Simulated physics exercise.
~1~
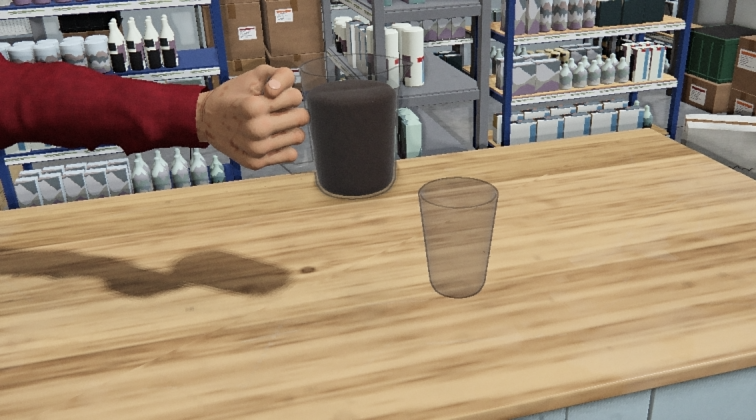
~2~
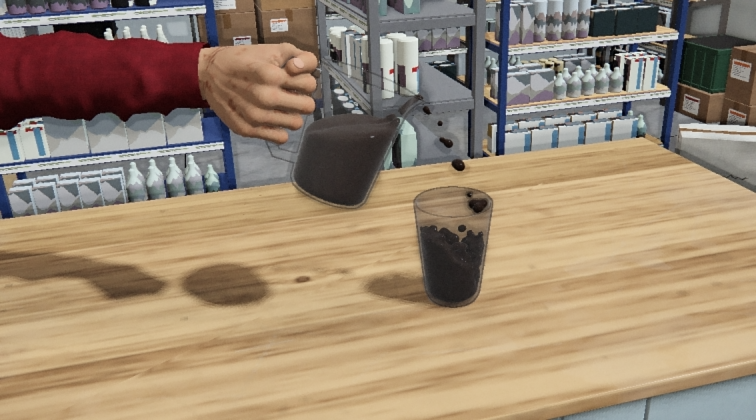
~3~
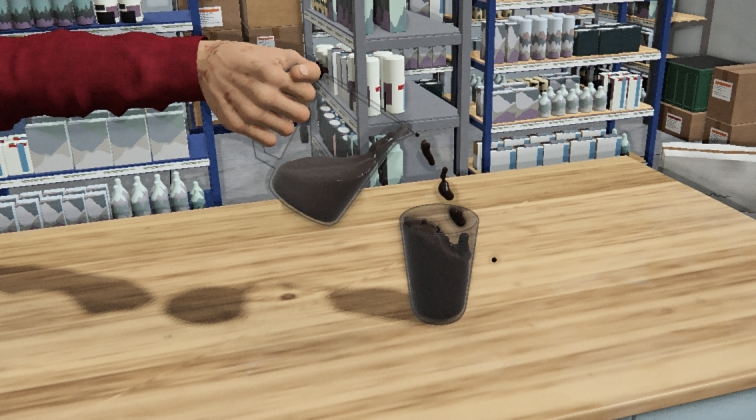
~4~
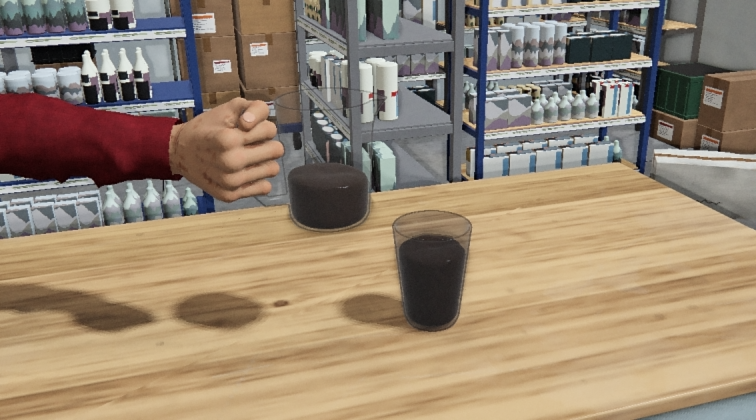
A hand in a red sleeve holds a clear pitcher of dark coffee above a pale wooden work surface, to the left of an empty drinking glass, with shelves of bottles and boxes behind. Seen from slightly above, the pitcher leans right and dark drops fall into the glass, which begins to fill. It tips again, further over, and the coffee rises as a small drop flies off to the right of the glass. The view drifts slightly right. Finally the pitcher is level again, partly emptied, and the glass stands mostly full of dark coffee.
